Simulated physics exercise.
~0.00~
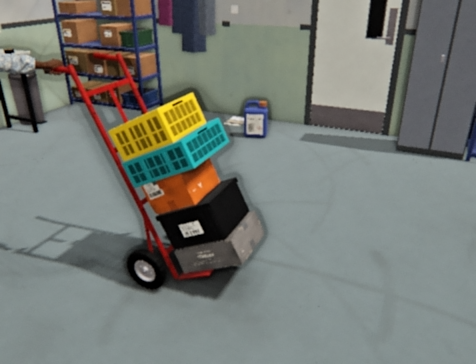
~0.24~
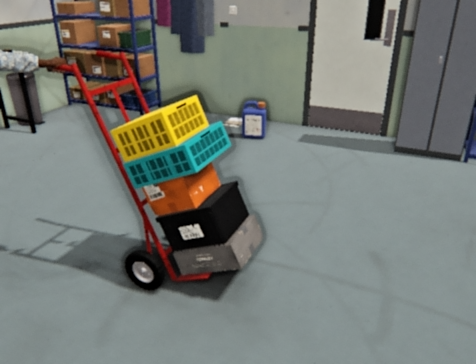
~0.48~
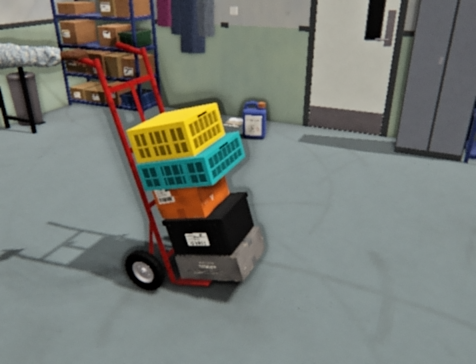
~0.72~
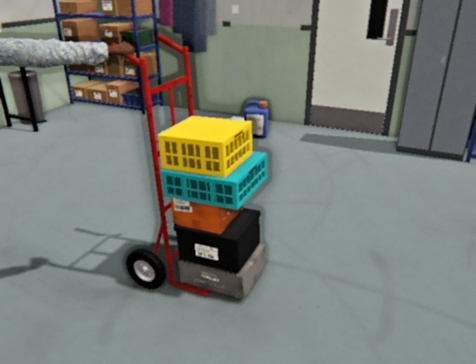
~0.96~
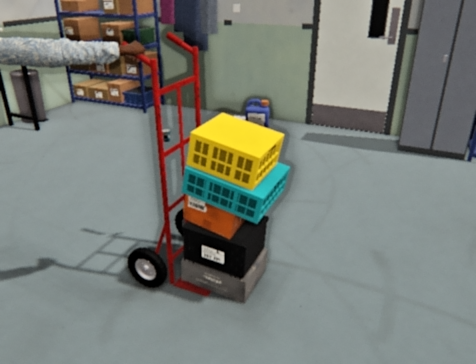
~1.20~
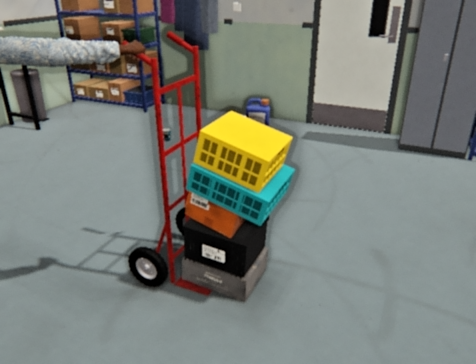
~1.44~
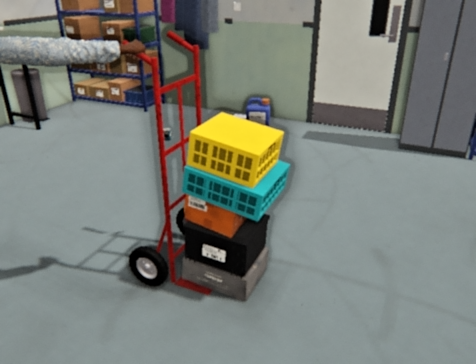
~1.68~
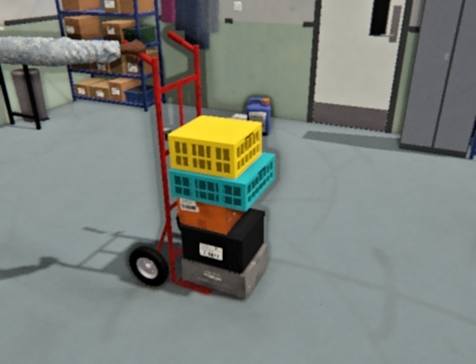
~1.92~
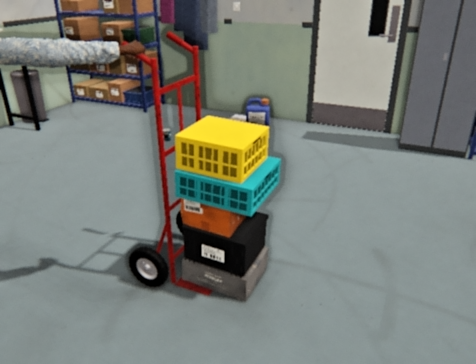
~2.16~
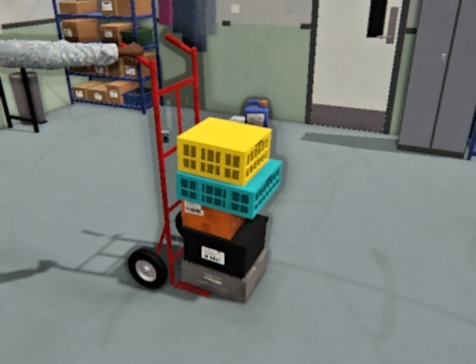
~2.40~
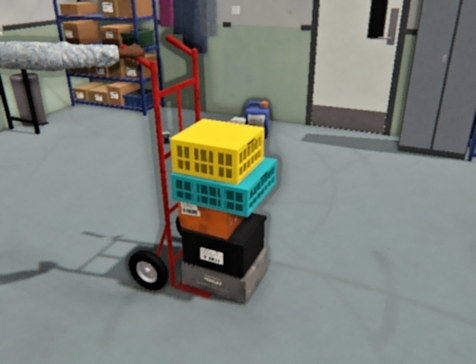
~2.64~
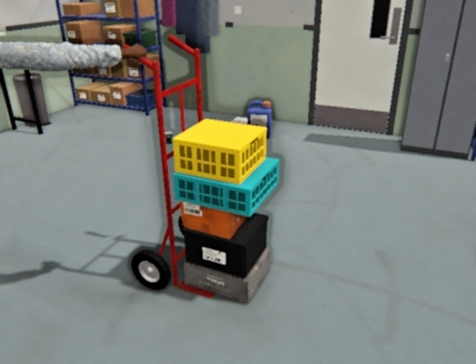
A gray-sleeved arm swung a tilted red hand truck stacked with boxes and crates upright, and the yellow and turquoise crates and orange box tipped to the right, rocked back and settled, leaving the whole stack standing on the truck.
